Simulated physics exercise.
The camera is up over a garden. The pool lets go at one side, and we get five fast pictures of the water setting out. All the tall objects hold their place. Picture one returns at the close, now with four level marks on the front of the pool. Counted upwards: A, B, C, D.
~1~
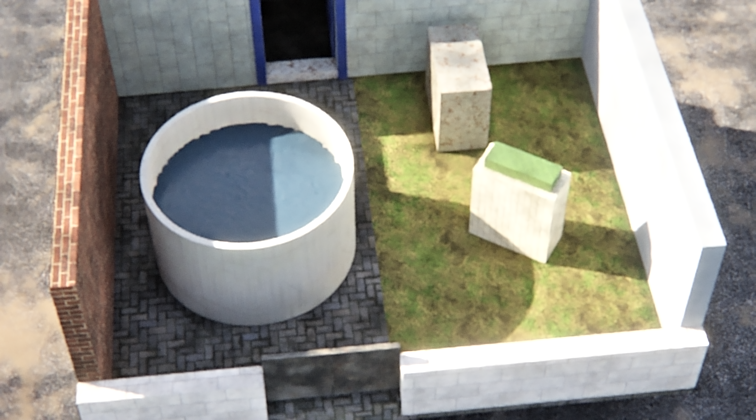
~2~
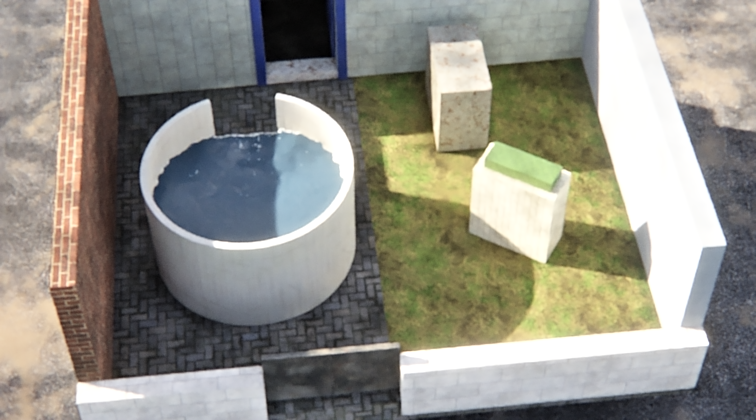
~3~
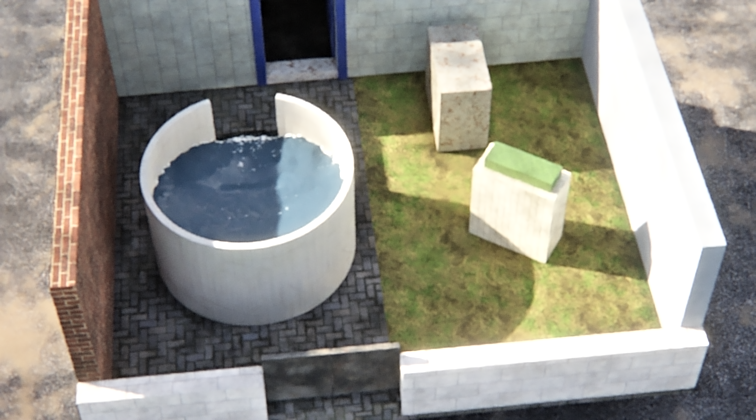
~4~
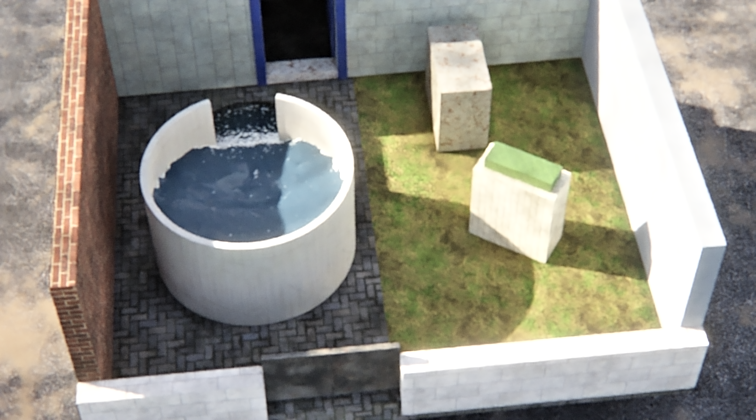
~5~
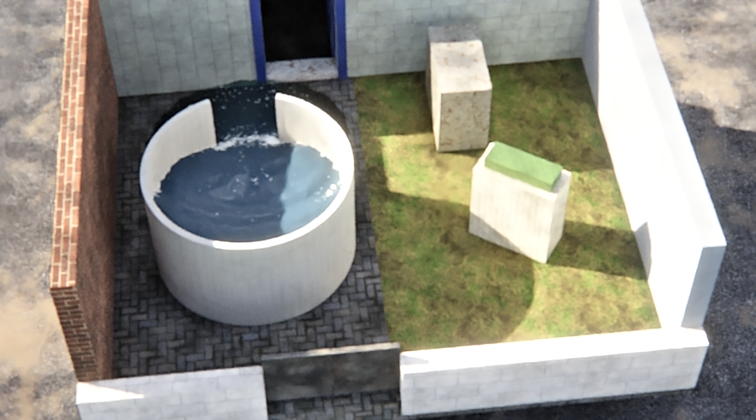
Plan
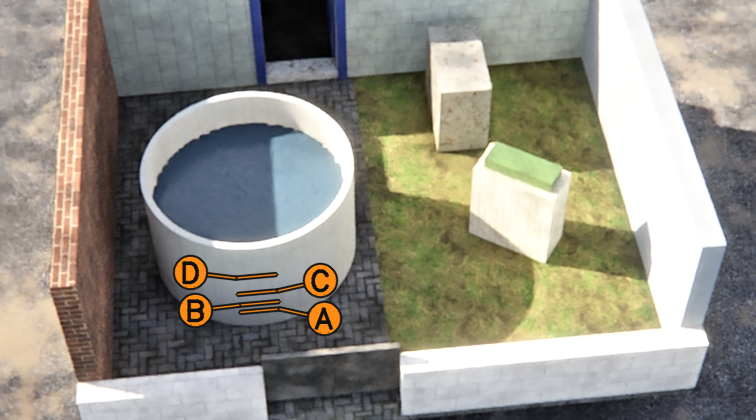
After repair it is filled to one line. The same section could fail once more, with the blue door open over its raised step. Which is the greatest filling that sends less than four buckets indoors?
The limit is B.
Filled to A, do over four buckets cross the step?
No, not at all.
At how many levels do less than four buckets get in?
Two of the four.
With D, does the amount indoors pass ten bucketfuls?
Yes, clearly.
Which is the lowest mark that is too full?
It is C.
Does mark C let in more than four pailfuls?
Yes.
On the marked copy, A at (259, 310); B at (259, 303); C at (257, 292); D at (255, 276); from the bottom up A, B, C, D.
With A, nothing gets over.
With B, a bucket or two gets in.
With C, about 9 bucketfuls get in.
With D, dozens of bucketfuls pour in.
